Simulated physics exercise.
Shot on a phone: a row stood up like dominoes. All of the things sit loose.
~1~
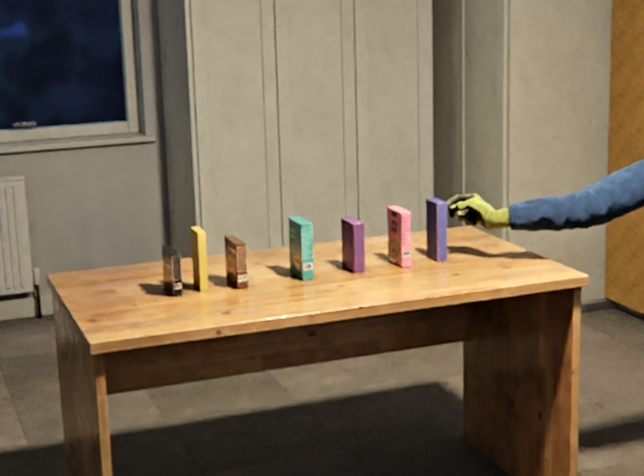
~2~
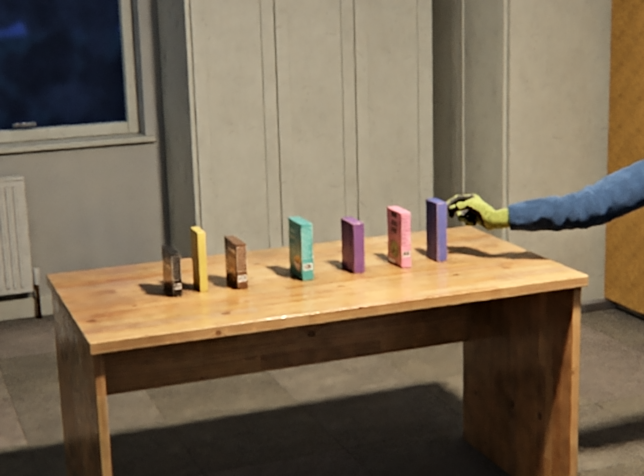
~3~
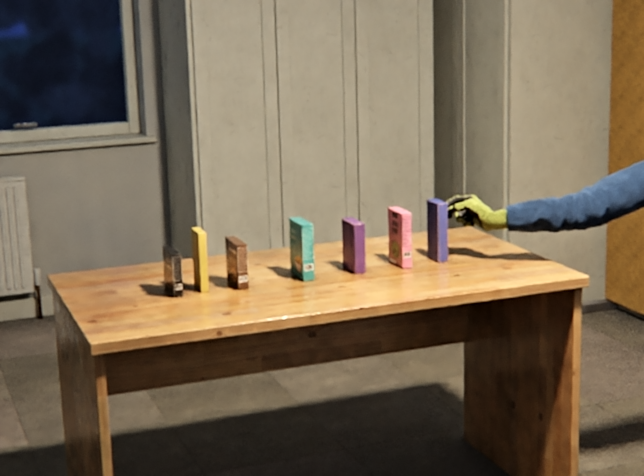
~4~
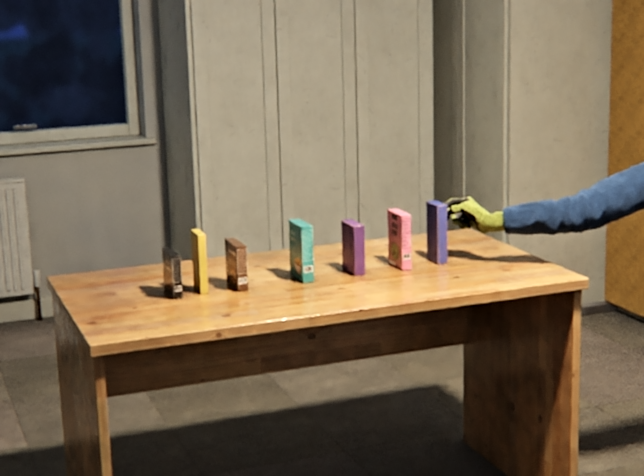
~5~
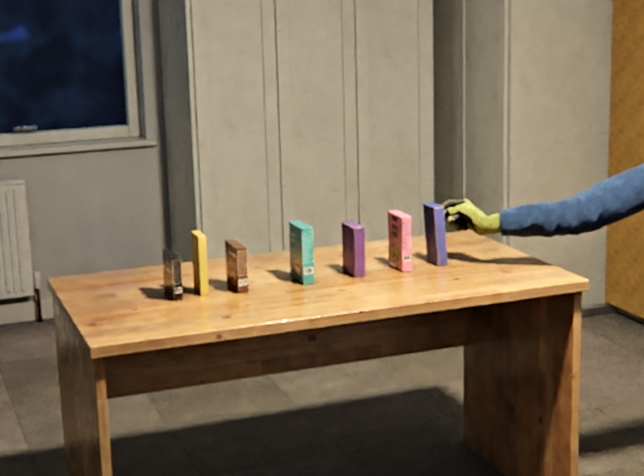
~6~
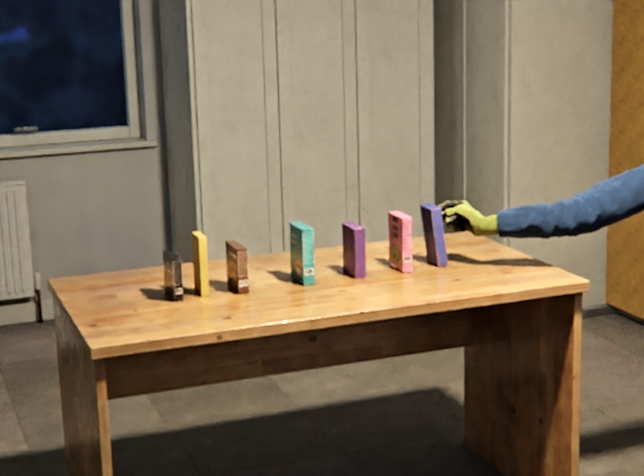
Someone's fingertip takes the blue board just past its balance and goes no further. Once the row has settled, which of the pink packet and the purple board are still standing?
The pink packet has gone over; the purple board has gone over.
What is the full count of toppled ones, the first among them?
The total comes to 7.
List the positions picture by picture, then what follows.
The first frame shows pink packet (399, 237); purple board (353, 245).
The second frame shows turquoise packet (301, 248); yellow board (199, 259).
The third frame shows brown packet (237, 262); turquoise packet (302, 249).
The fourth frame shows yellow board (199, 262); brown packet (236, 264).
The fifth frame shows blue board 4° over; turquoise packet (302, 252); yellow board (200, 263).
The sixth frame shows blue board 8° over; pink packet (400, 242); purple board (354, 250).
Then, 0.50 s past the last view, blue board 65° over; pink packet rocked 50° from its first pose near (377, 250); purple board rocked 14° from its first pose near (348, 250).
Then, 0.90 s past the last view, blue board 75° over; pink packet on its side near (370, 260); purple board on its side near (327, 270); turquoise packet rocked 57° from its first pose.
Then, 1.80 s past the last view, blue board 75° over; pink packet on its side near (370, 261); purple board on its side near (327, 272); turquoise packet on its side.
Finally, down or leaning hard on the table, yellow board, pink packet, brown packet, purple board and turquoise packet. Final places as the last picture's camera would see them, pink packet near (370, 261), purple board near (327, 272).
